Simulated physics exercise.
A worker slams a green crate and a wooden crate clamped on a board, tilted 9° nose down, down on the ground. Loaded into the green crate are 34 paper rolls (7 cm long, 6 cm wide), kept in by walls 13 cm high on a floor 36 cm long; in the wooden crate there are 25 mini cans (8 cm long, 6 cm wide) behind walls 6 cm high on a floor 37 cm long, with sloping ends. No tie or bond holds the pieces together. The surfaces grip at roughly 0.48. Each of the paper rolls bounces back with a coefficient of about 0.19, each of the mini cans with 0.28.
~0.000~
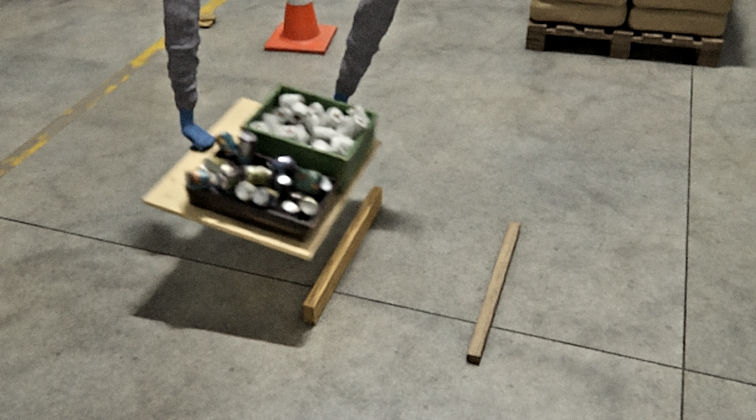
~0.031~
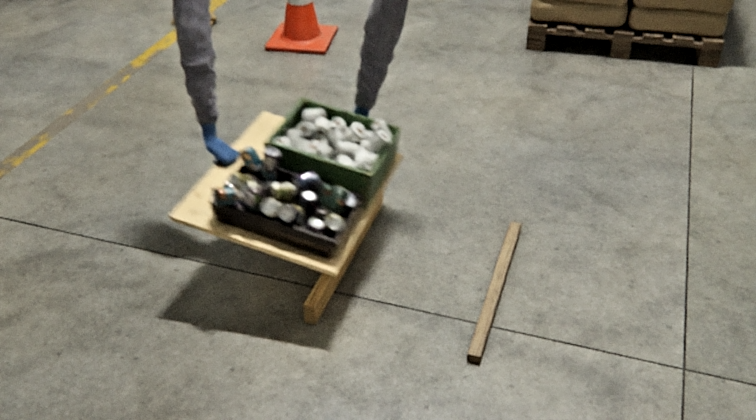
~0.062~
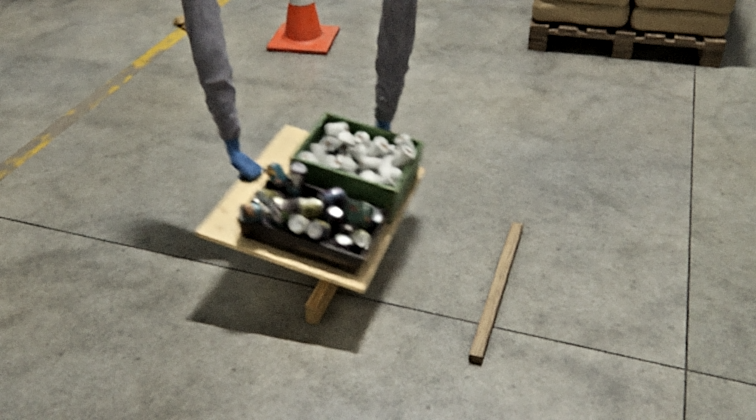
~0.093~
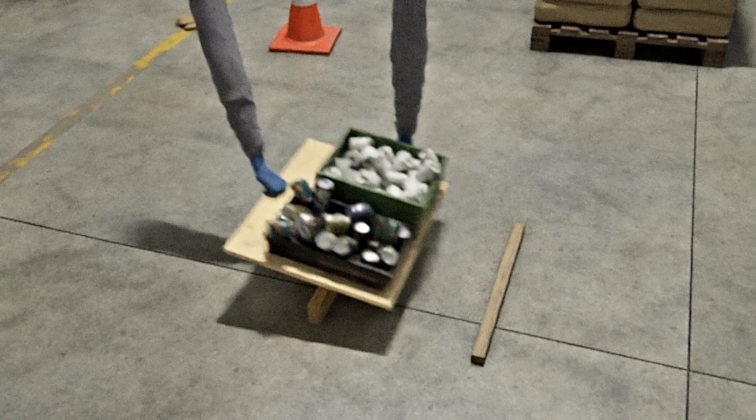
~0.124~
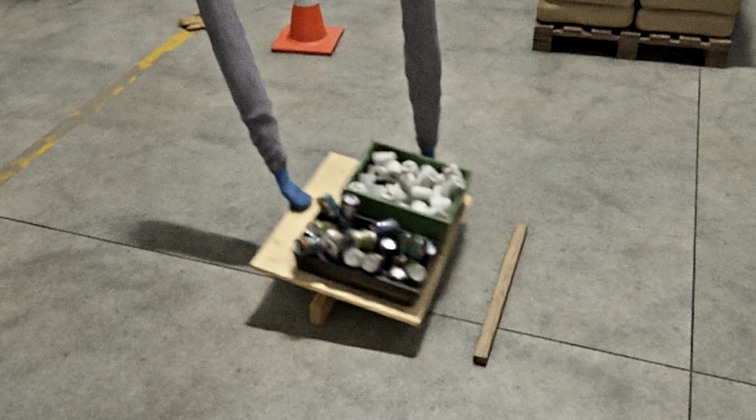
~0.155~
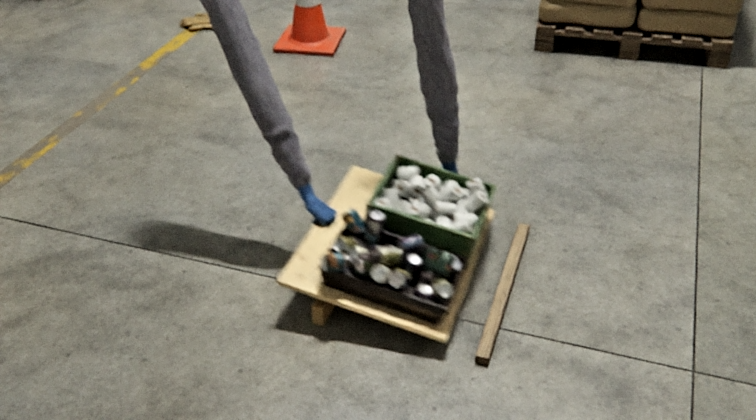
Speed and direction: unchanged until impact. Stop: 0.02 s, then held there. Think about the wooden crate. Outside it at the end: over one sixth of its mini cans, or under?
Spillage: North of a sixth.
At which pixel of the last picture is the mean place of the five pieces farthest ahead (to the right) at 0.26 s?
About (495, 269).
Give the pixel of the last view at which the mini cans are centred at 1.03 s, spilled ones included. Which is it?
Centre: About (458, 299) px.
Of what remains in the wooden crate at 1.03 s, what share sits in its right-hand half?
Share in that half: Roughly 60 percent.
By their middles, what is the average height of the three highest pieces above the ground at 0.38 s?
Roughly 24 centimetres.
After 0.18 s, the board stops.
After 0.26 s, green crate 34 in, 0 out and wooden crate 23 in, 2 out.
After 0.38 s, green crate 33 in, 1 out and wooden crate 20 in, 5 out.
After 0.60 s, green crate 33 in, 1 out and wooden crate 14 in, 11 out.
Outcome (at 1.03 s), green crate 33 in, 1 out and wooden crate 14 in, 11 out. Asked share, 11 of 25, 44 per cent.
